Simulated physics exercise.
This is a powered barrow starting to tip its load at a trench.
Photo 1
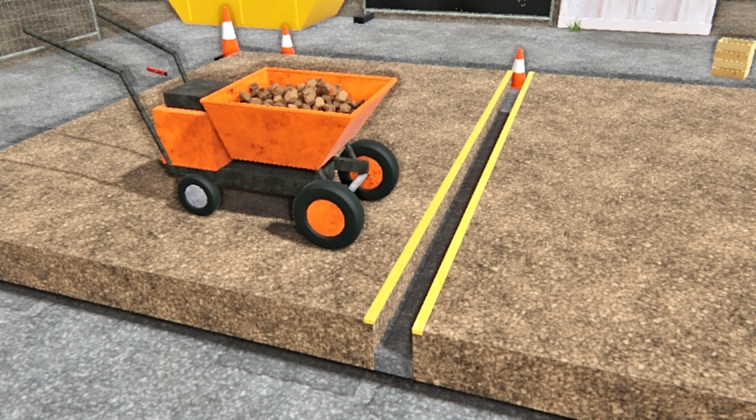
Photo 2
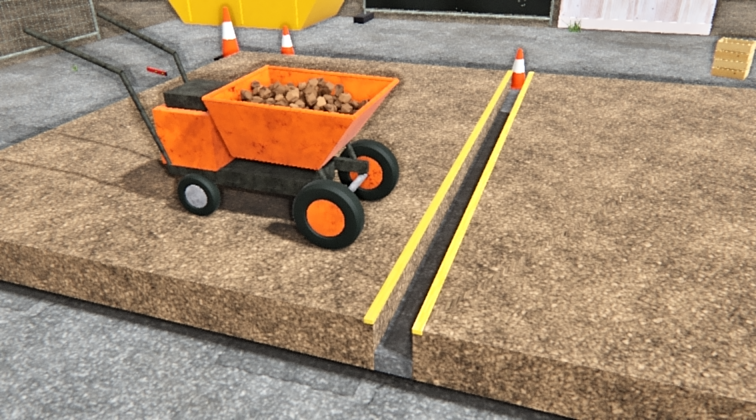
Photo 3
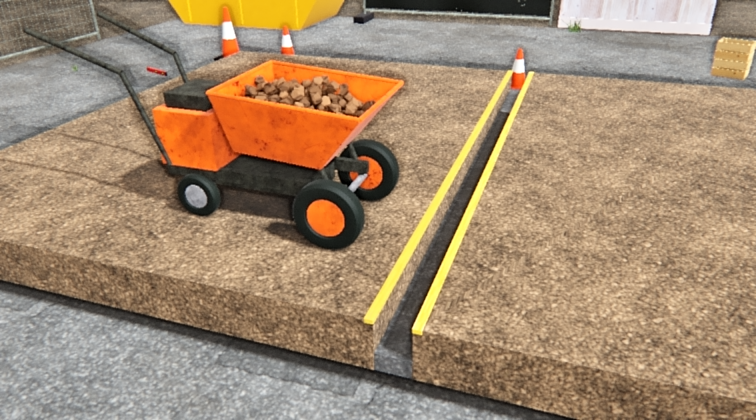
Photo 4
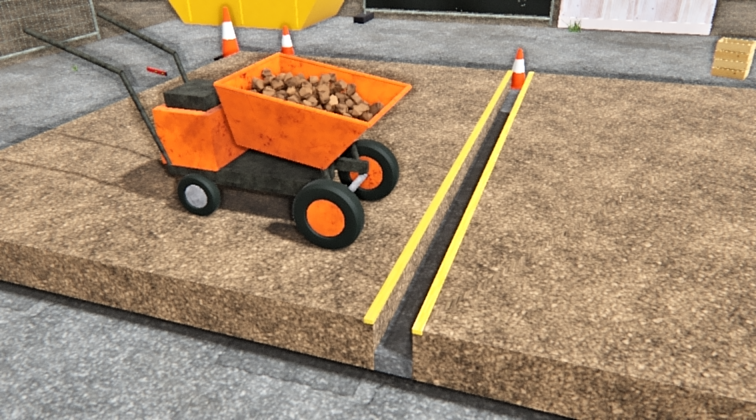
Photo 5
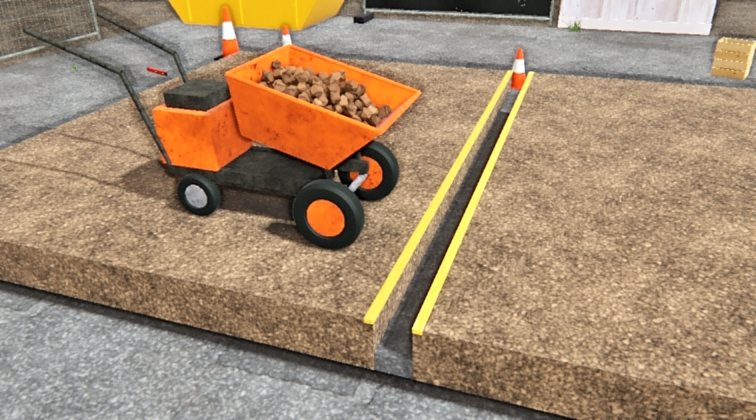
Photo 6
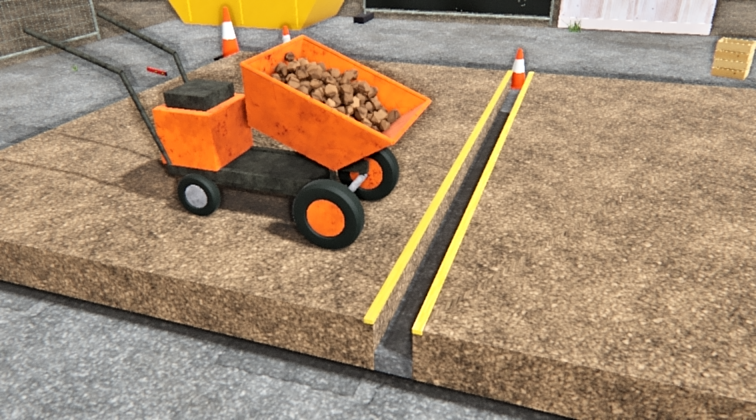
The orange skip of a barrow tilts forward toward the trench, carrying its brown clods.
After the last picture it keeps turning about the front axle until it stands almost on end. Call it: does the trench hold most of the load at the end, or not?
Not - it holds the smaller portion.
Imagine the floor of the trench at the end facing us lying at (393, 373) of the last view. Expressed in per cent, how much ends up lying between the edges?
Estimated share: Approx. 0 %.
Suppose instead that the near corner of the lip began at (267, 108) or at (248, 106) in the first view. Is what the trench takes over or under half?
First attempt: Short of half; second attempt: Short of half.
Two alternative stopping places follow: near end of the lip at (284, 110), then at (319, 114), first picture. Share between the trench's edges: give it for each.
40 and 50 percent, in that order.
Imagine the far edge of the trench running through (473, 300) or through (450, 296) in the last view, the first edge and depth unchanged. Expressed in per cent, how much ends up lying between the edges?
Lab note: Try one about 70 %, try two about 30 %.
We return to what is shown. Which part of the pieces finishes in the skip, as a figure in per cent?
Near 30 %.
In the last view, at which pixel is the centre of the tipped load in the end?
Close to (498, 240) in the last picture.
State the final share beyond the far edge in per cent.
Near 65 %.
Soon, skip tipped steeply; all in the skip.
A while on, skip tipped right over; about two thirds in the skip; a stray few in or heaped over the trench; about a quarter beyond it; a stray few falling.
Towards the end, skip tipped right over; about a third in the skip; a stray few in or heaped over the trench; about two thirds beyond it.
Finally, skip tipped right over; about a quarter in the skip; a small part in or heaped over the trench; about two thirds beyond it.
